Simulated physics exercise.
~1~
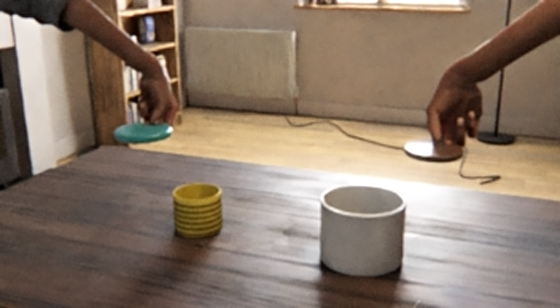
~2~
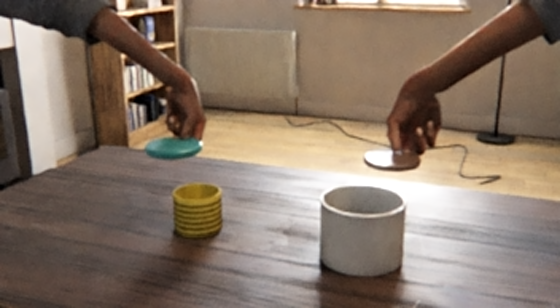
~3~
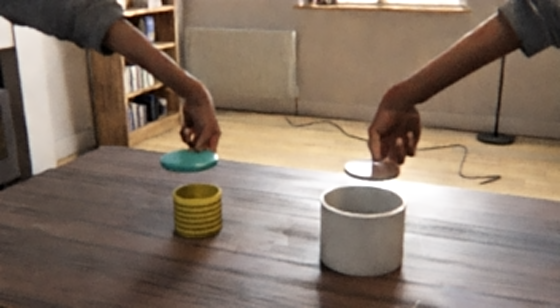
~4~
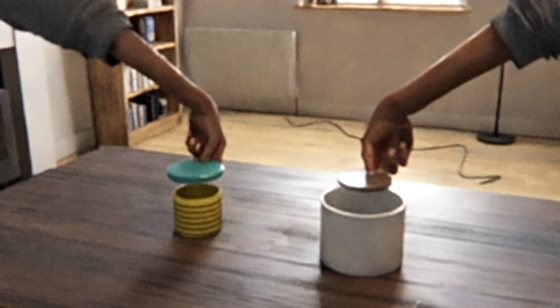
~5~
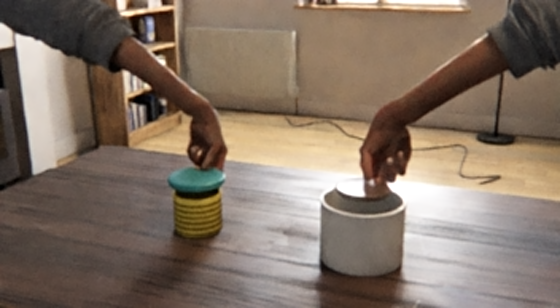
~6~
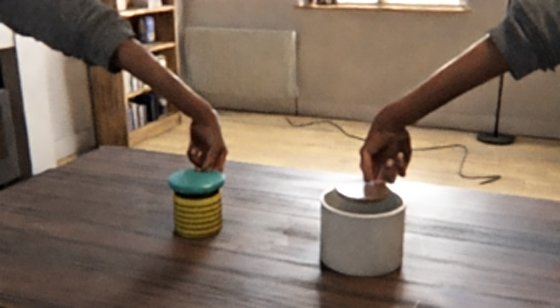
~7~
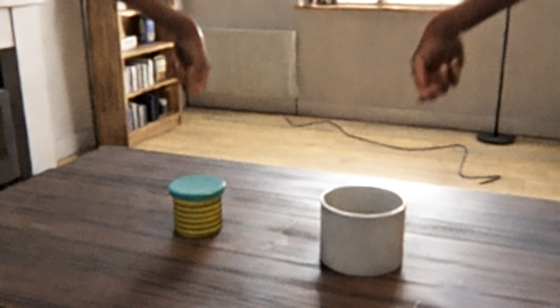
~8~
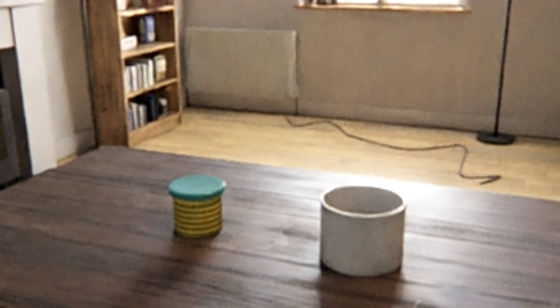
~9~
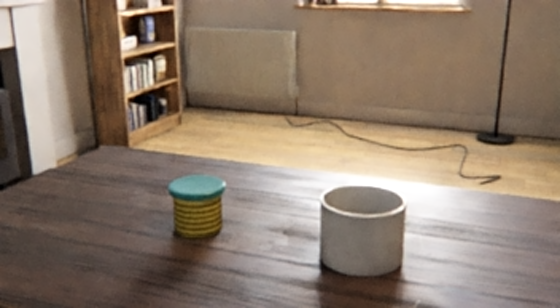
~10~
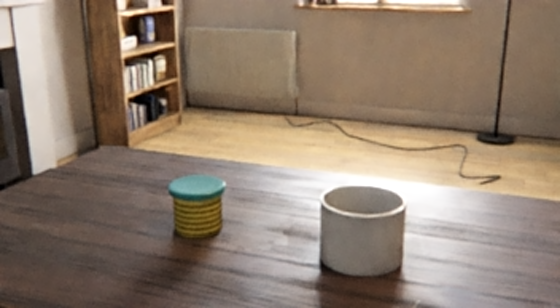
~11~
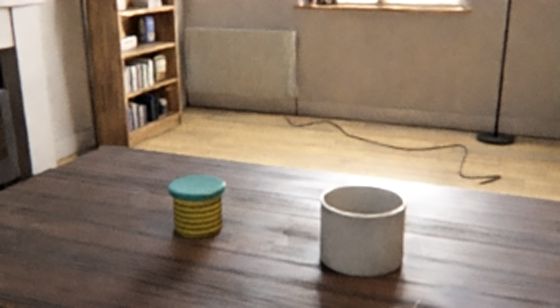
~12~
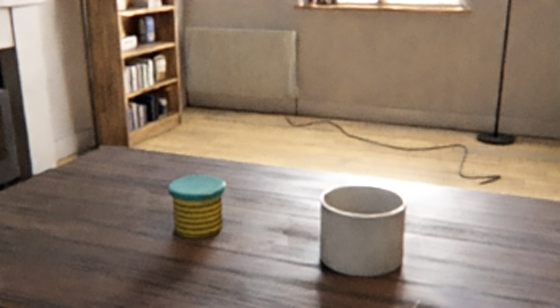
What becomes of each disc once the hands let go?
The turquoise disc rests on the rim of the yellow container and covers its opening. The brown disc drops inside the wider grey container and is no longer visible.
The clip opens with two hands holding small discs above a dark wooden table, a turquoise one on the left and a brown one on the right. On the table stand a small ribbed yellow container and a wider pale grey one. The hands move inward and lower the discs until the turquoise one meets the yellow rim and the brown one dips into the grey opening. Both hands then let go and draw back out of view. The turquoise disc stays put as a lid, while the brown disc has dropped out of sight inside the grey container.
